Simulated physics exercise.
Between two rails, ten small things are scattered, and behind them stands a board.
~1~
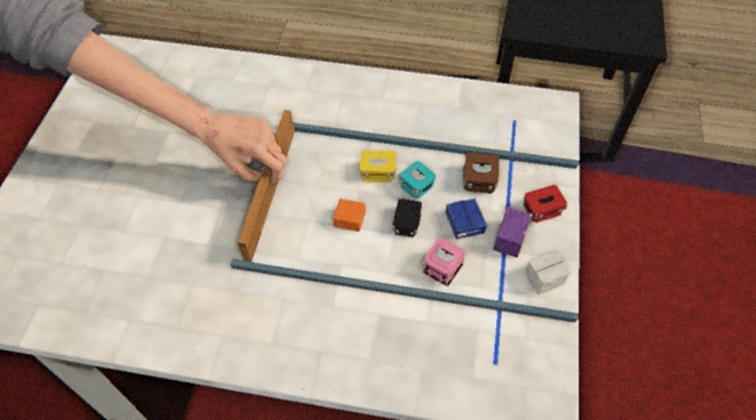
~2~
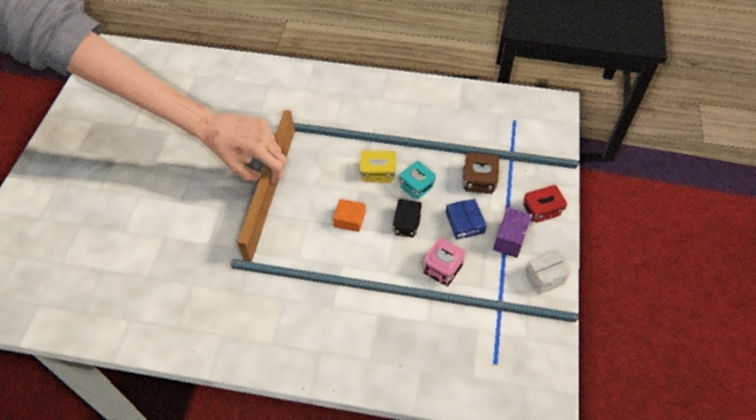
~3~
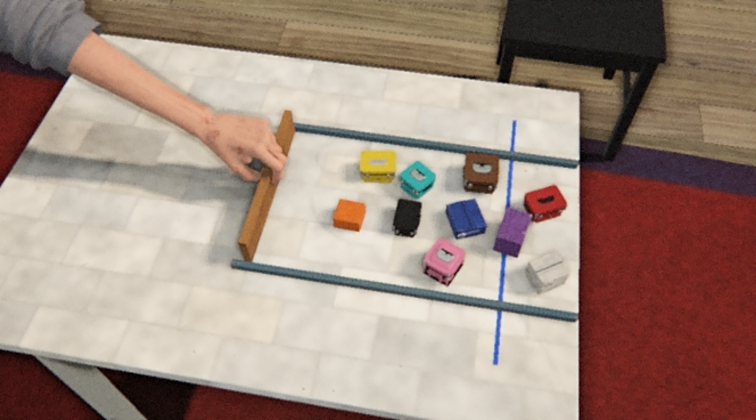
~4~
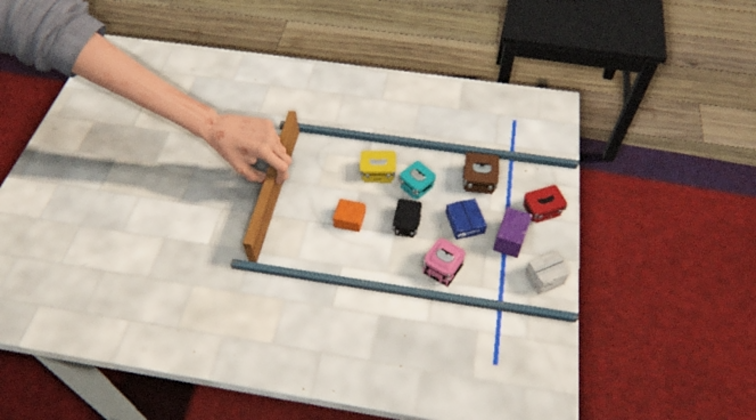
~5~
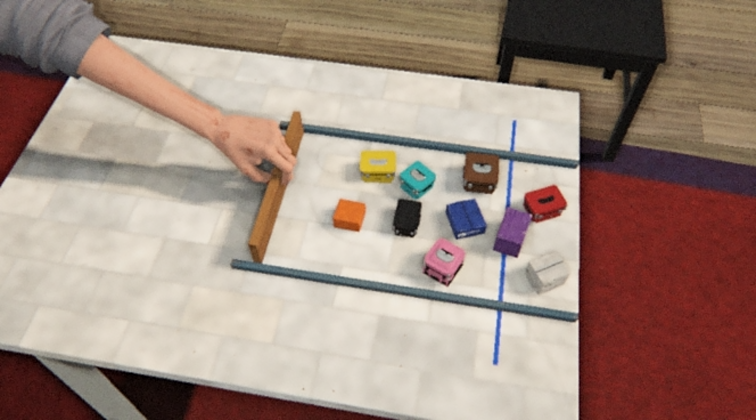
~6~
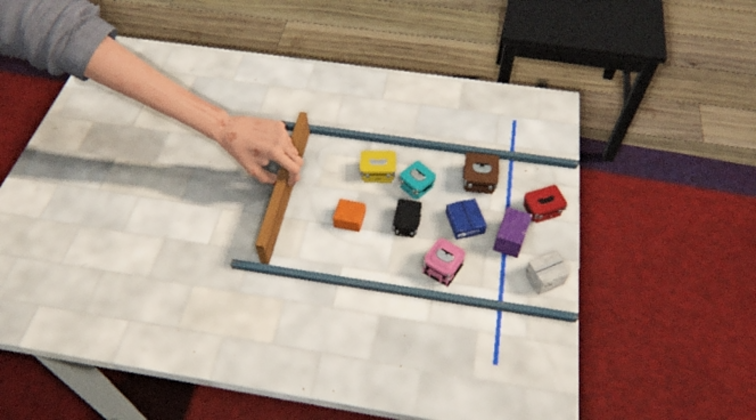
A hand reaches in from the upper left and holds a wooden board on a pale tiled tabletop, seen from above at an angle, with red carpet and a black stool beyond. Right of the board, between two grey-blue rails, sit yellow, turquoise, brown, orange, black, blue, pink, purple, red and white objects, near blue tape. The hand slides the board slightly rightward, while the objects and camera stay still.
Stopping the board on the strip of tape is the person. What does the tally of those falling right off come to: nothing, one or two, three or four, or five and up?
It comes to one or two.
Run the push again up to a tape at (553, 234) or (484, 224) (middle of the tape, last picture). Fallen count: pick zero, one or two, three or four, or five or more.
Going place by place, the count is more than four; none at all.
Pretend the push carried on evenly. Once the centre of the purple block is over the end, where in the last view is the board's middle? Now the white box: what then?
Points: About (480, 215) and about (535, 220).
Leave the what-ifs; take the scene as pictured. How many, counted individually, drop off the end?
1.
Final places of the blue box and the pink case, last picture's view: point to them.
About (575, 249), and the other about (520, 269).
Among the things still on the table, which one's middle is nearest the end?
The answer is the blue box.
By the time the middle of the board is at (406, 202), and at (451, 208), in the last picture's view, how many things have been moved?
Moved so far: 5, then 8.
A little later, none off yet; white box at rest near (547, 273); red case at rest near (544, 205); purple block at rest near (512, 233).
When it is over, the number that fall off is one or two; down, purple block.
